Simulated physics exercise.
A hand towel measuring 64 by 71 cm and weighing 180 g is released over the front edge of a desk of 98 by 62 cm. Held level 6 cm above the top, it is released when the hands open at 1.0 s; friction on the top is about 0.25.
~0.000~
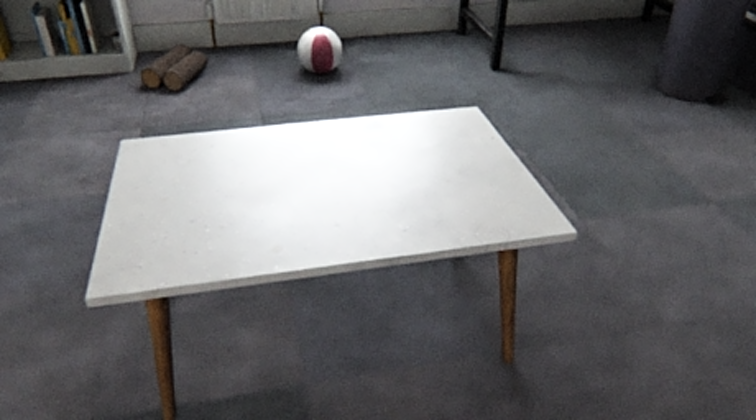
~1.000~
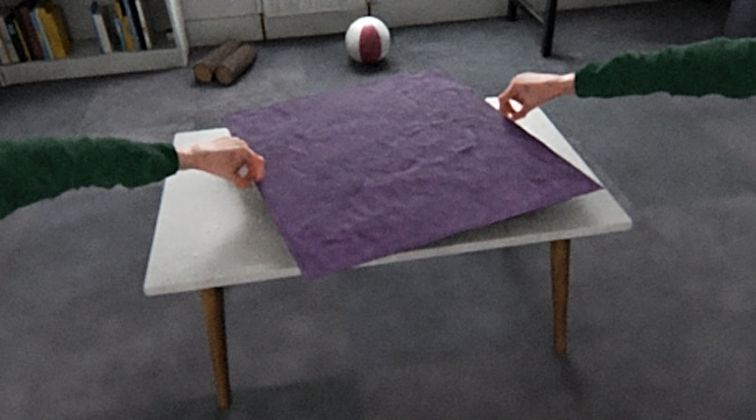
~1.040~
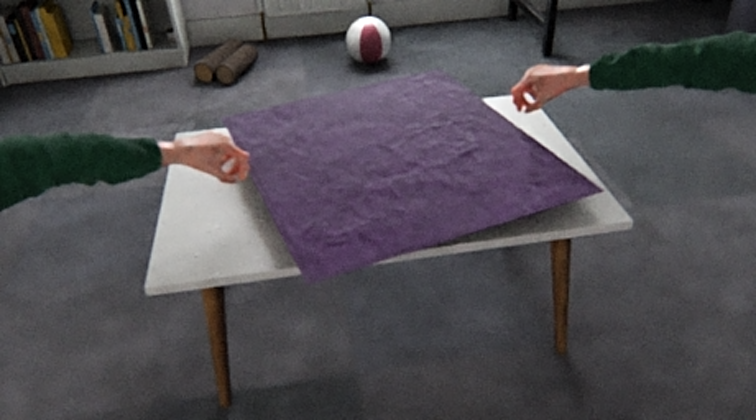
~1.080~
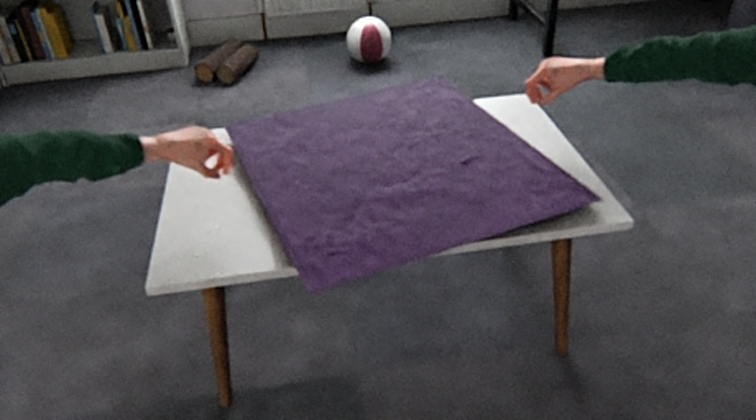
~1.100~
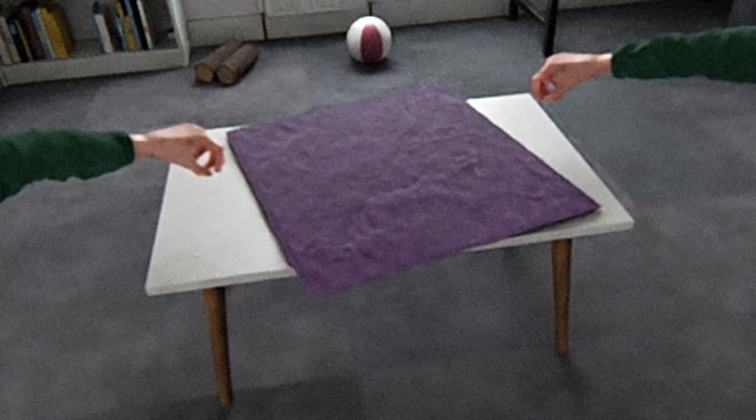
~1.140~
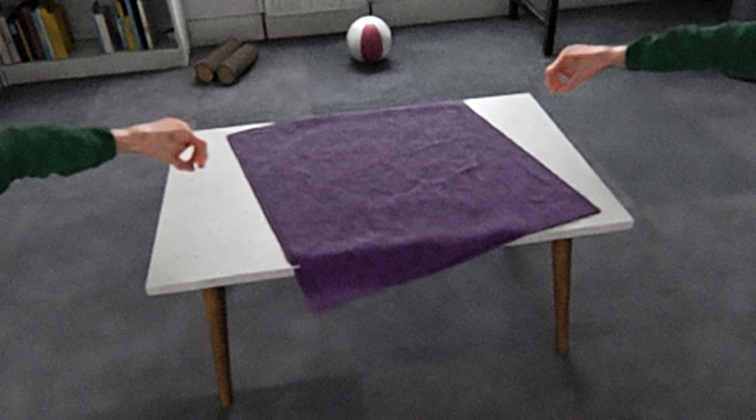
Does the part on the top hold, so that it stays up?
Yes, it stays up.
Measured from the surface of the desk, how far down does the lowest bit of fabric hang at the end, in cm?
Around 12 centimetres.
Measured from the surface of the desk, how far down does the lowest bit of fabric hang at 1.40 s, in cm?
About 10 cm.
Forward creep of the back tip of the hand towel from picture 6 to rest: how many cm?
9 cm.
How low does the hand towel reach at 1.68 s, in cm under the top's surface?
About 12 cm.
After 1.4 s, 85 % of the hand towel is still over the top.
After 1.7 s, 85 % of the hand towel is still over the top.
After 1.9 s, 85 % of the hand towel is still over the top.
After 2.2 s, 85 % of the hand towel is still over the top.
After 4.4 s, 85 % of the hand towel is still over the top.
